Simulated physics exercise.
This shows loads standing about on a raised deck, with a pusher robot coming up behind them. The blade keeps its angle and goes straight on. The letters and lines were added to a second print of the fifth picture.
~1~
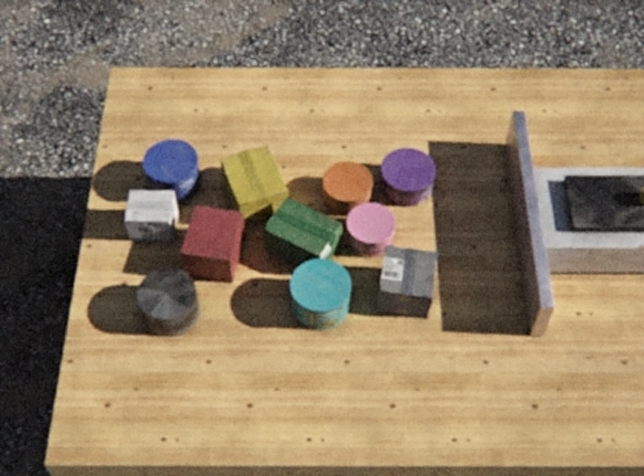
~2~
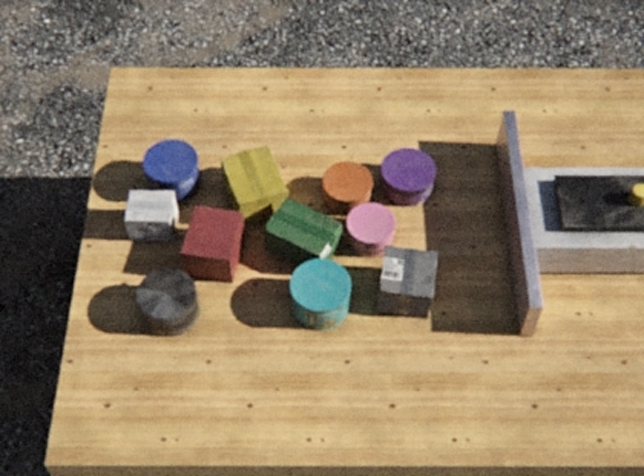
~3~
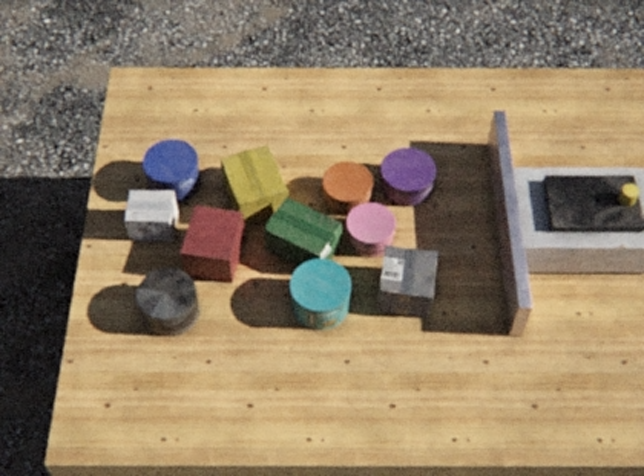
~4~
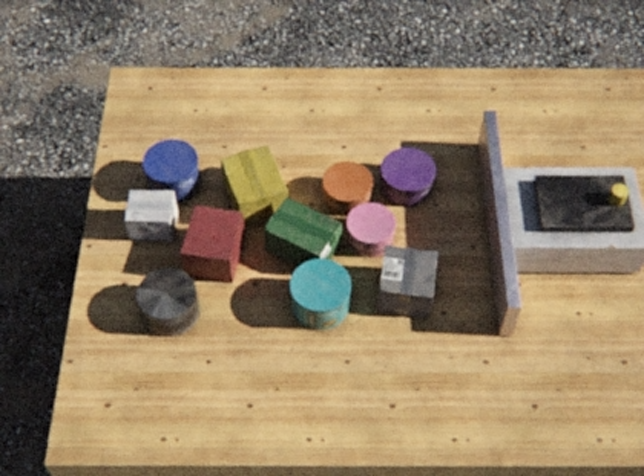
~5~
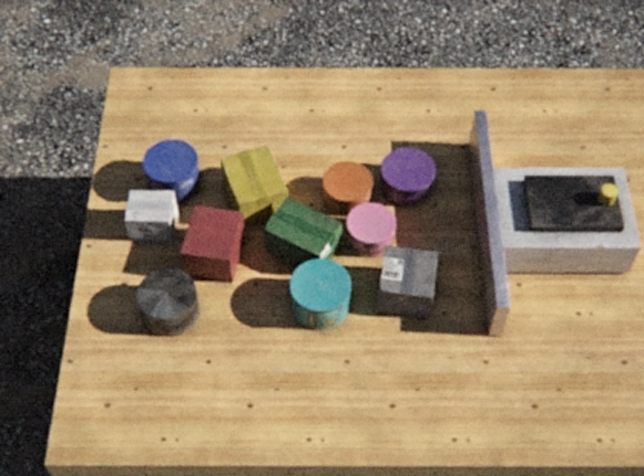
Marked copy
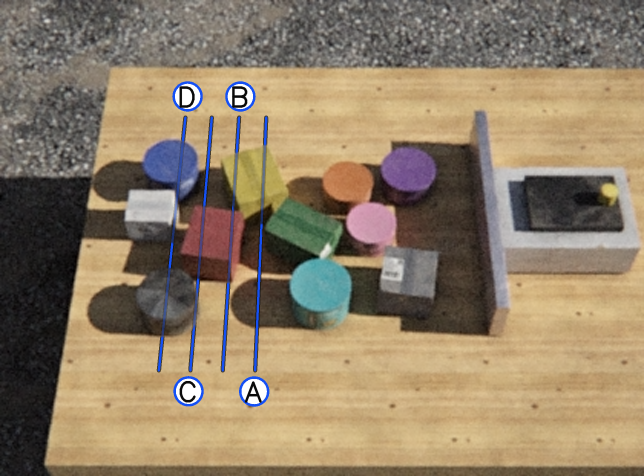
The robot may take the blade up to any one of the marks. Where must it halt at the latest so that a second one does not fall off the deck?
Line B.
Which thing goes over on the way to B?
The white parcel goes over.
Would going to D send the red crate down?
Yes.
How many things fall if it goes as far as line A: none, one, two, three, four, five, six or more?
In all, none.
On the marked copy, A at (261, 233); B at (232, 233); C at (202, 233); D at (173, 233).
Taking B. A third of the way, robot (473, 202); turquoise pail (309, 295); purple pail (360, 176).
Two thirds of the way, robot (379, 202); white parcel (131, 208); blue pail (156, 167).
When it is over, robot (308, 202); white parcel over the edge; blue pail (103, 157); one fallen.
As for the rest, A is within the limit but short; C drops four; D drops four.
